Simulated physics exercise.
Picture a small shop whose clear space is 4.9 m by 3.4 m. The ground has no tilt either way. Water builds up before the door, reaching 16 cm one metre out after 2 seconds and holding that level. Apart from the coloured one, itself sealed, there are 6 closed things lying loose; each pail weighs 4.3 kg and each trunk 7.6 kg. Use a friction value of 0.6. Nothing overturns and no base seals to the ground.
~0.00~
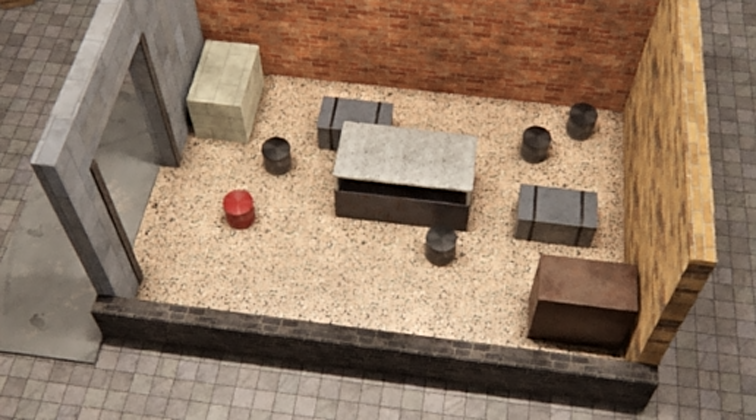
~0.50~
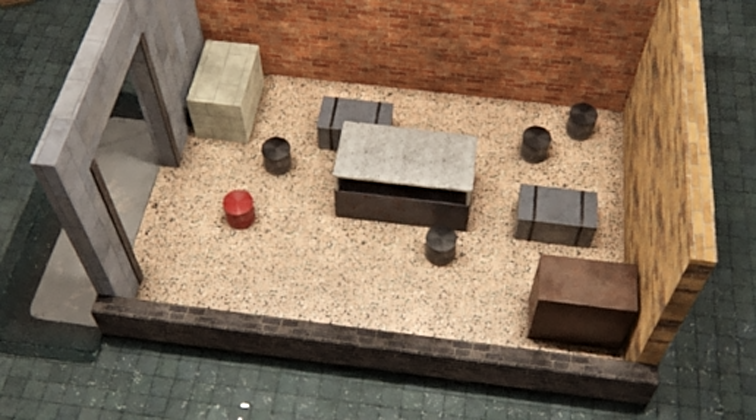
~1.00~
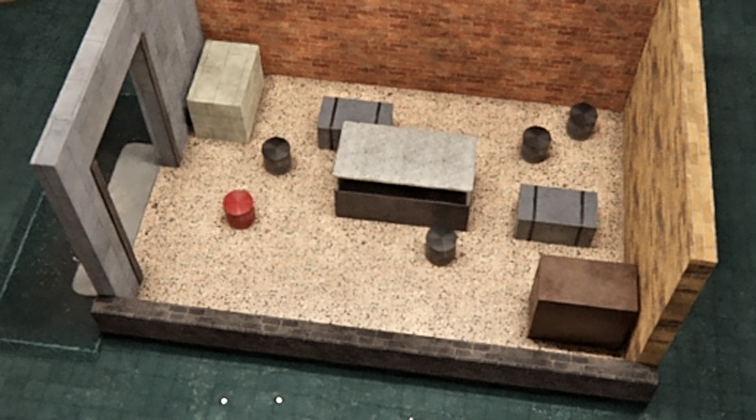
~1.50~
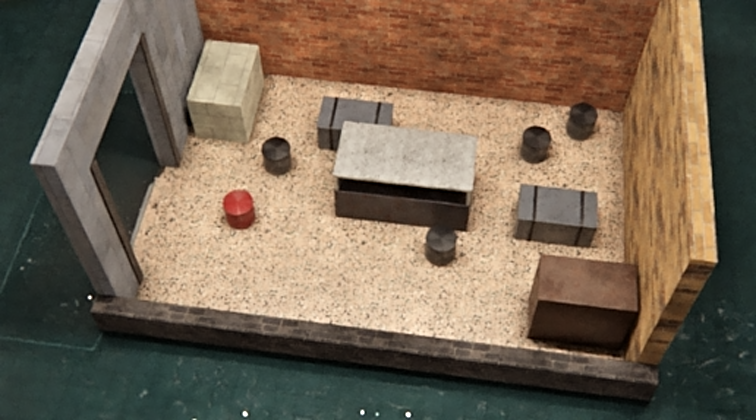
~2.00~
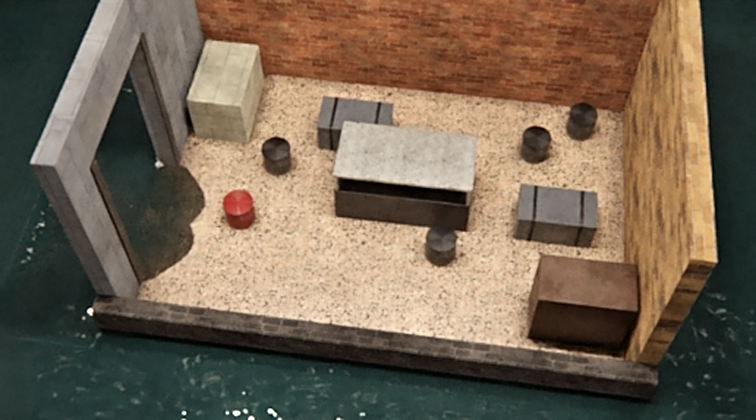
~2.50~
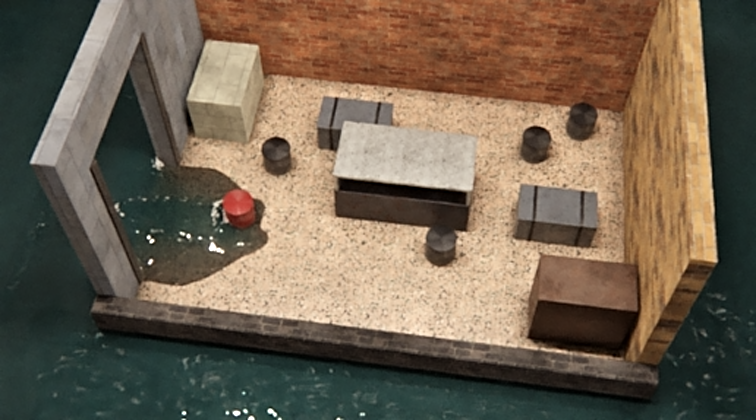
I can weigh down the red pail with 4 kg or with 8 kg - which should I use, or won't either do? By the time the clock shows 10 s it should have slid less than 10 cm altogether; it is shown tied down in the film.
Go with neither; both fall short.
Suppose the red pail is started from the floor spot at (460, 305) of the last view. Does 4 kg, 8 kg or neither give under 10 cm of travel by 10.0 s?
It turns out that no load succeeds.
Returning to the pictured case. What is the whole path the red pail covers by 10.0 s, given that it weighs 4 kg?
It would cover some 500 cm all told.
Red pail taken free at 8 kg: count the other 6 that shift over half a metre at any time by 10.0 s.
That adds up to 4.
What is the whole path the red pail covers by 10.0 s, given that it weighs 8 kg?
Total path: Around 100 cm.
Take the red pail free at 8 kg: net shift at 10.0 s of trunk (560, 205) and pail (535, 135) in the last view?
Net displacement, in order: 80 cm; 30 cm.
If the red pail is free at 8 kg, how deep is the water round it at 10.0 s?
8 cm, roughly.
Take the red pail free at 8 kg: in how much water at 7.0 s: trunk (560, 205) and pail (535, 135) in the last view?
Close to 3 and 2 centimetres.
After 3.5 s the red pail would be 85 cm from its start with 4 kg and 47 cm from its start with 8 kg; 5 cm of water round it then.
After 4.5 s the red pail would be 91 cm from its start with 4 kg and 72 cm from its start with 8 kg; 6 cm of water round it then.
After 7.0 s the red pail would be 282 cm from its start with 4 kg and 75 cm from its start with 8 kg; 7 cm of water round it then.
After 10.0 s the red pail would be 388 cm from its start with 4 kg and 97 cm from its start with 8 kg; 8 cm of water round it then.
